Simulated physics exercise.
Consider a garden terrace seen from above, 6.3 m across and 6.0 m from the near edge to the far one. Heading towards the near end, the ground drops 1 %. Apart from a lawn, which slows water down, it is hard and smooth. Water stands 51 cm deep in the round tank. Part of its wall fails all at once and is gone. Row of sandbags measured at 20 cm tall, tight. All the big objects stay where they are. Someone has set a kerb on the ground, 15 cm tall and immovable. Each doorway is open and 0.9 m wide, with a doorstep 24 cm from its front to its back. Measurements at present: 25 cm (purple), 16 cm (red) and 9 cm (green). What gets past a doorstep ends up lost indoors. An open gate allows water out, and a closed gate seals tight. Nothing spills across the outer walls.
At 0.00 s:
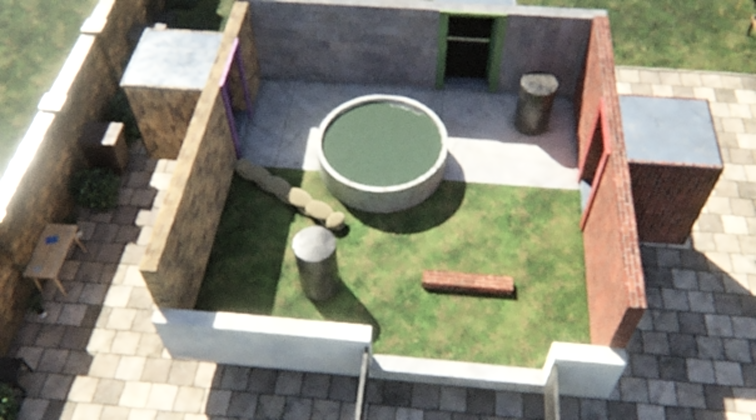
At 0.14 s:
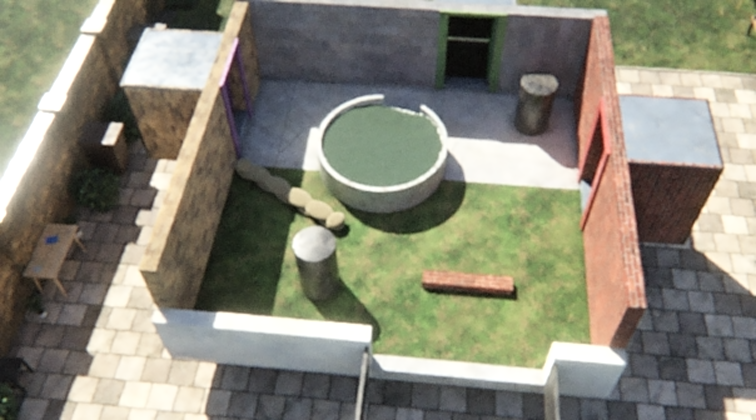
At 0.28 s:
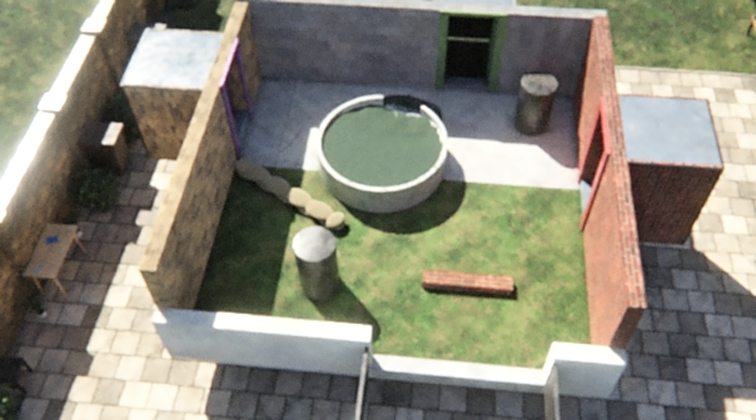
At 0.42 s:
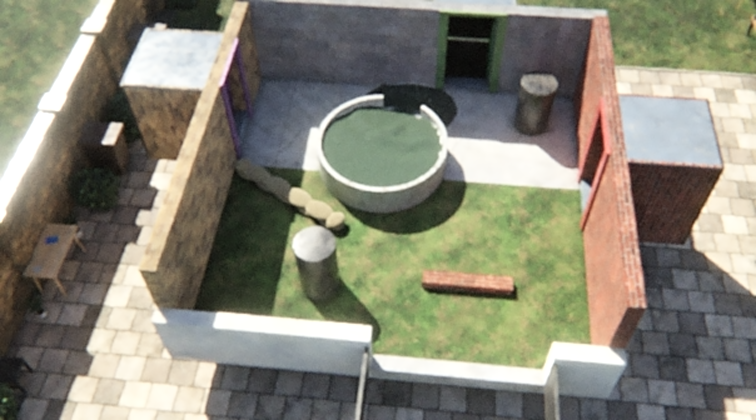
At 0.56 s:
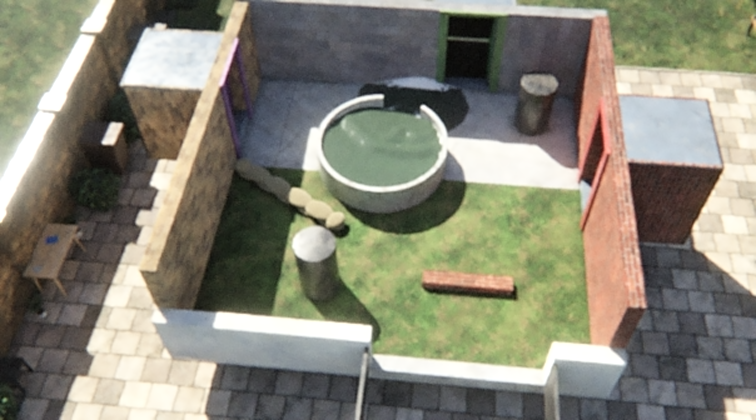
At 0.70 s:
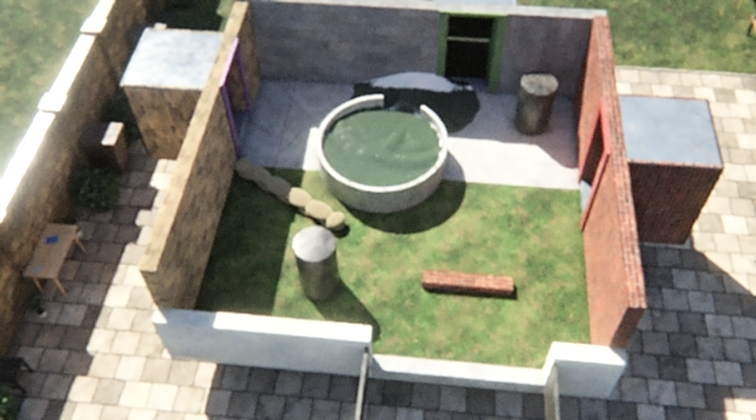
Part of the round tank's wall gave way on the far side, and dark water poured out through the gap, spreading across the pale paving behind it toward the back wall.
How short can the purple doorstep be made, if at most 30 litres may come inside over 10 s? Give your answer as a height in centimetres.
Roughly 6 cm, no lower.
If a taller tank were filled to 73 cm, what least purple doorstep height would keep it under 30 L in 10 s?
Step height: Approx. 10.0 cm.
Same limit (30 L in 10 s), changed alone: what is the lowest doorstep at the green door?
Green door - some 12.5 centimetres.
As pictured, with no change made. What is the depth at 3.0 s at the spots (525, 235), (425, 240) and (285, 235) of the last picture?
That's 0, 0 and 0 cm, in the order given.
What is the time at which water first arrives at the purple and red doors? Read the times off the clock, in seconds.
Purple: 2.4 s; red: 3.0 s.
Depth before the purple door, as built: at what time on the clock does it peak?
Peak time: About 5.5 s.
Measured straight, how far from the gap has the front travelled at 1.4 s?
Around 3.0 m from the gap.
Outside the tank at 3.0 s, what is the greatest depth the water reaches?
I'd put it near 26 cm.
After 1.4 s water covers 10 % of the floor, deepest (34 cm) near (411, 93); it has not reached the purple door.
After 3.0 s water covers 35 % of the floor, deepest (26 cm) near (556, 96); 9 cm at the purple door, 0 litres in over its 25 cm doorstep.
After 10.0 s water covers 75 % of the floor, deepest (10 cm) near (411, 93); 8 cm at the purple door, 0 litres in over its 25 cm doorstep.
At the purple door as built, the water arrived by 2.5 s and peaked near 10 cm at 5.6 s.
Run again over the same 10 s with other heights there, 37 litres in over 5.5 cm, 23 litres over 6.5 cm. The limit of 30 litres is kept from about 6 cm up.
